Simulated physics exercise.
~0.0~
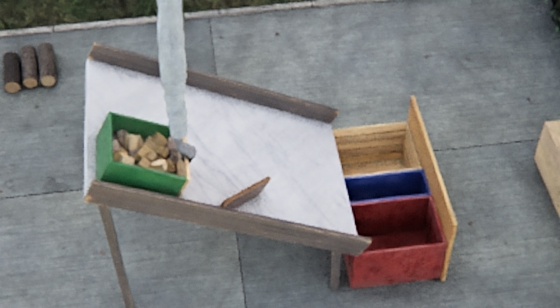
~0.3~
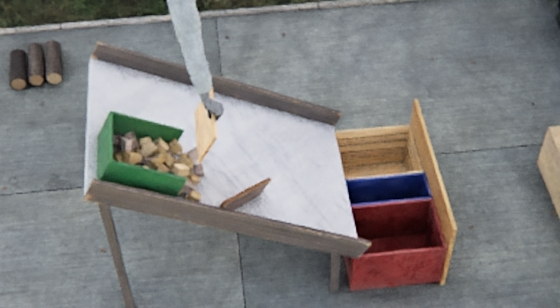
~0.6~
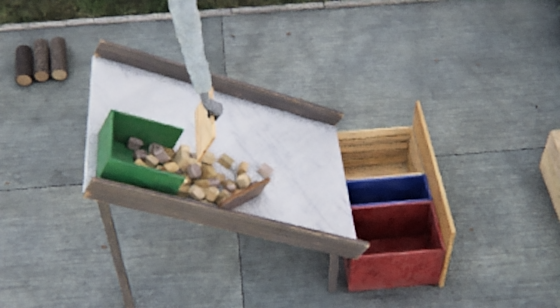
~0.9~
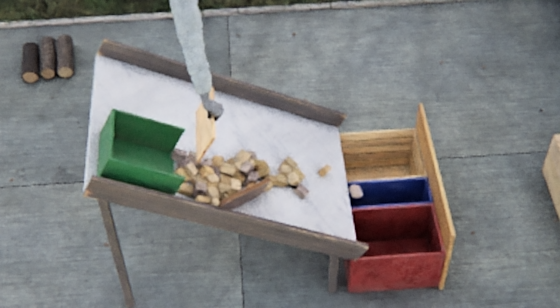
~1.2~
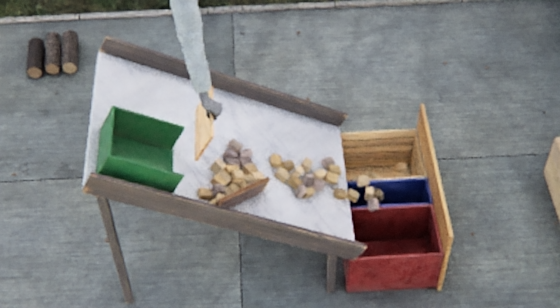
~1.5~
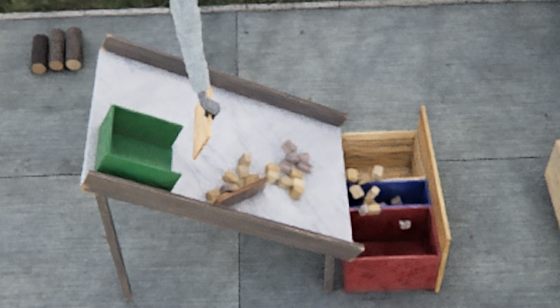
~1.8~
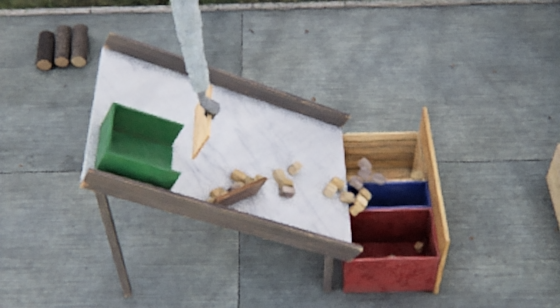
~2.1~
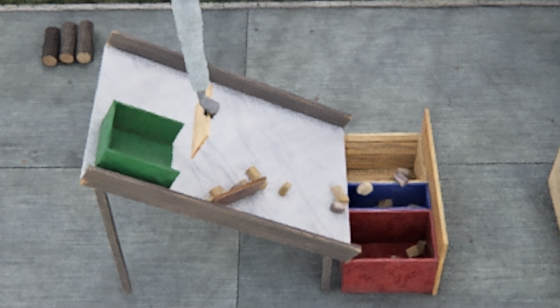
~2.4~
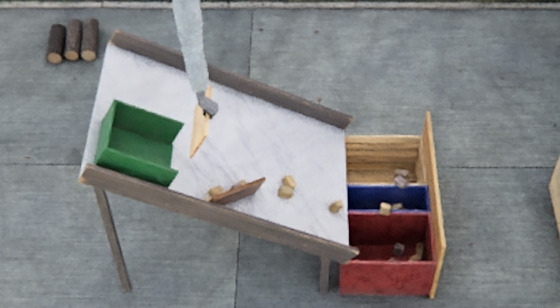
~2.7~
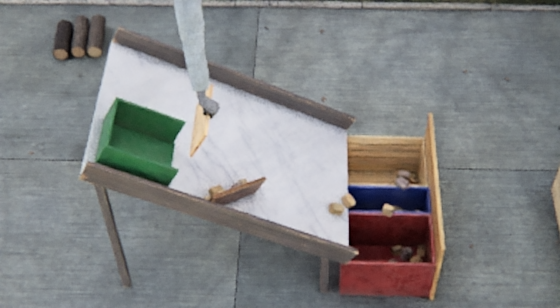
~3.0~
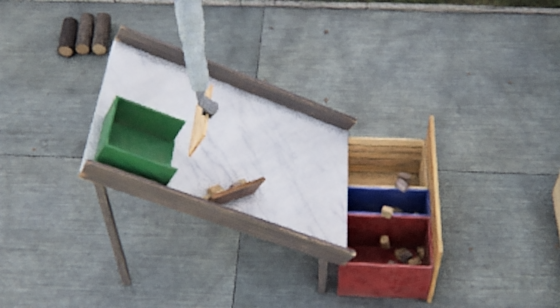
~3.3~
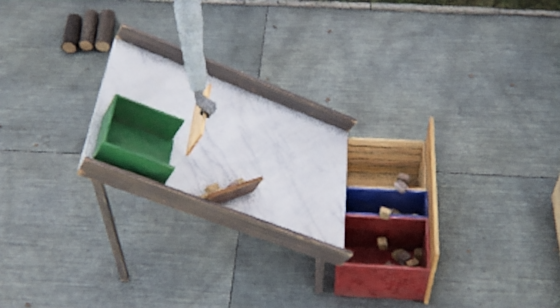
On a sloping table, wood pieces slide from an opened green pen into bins.
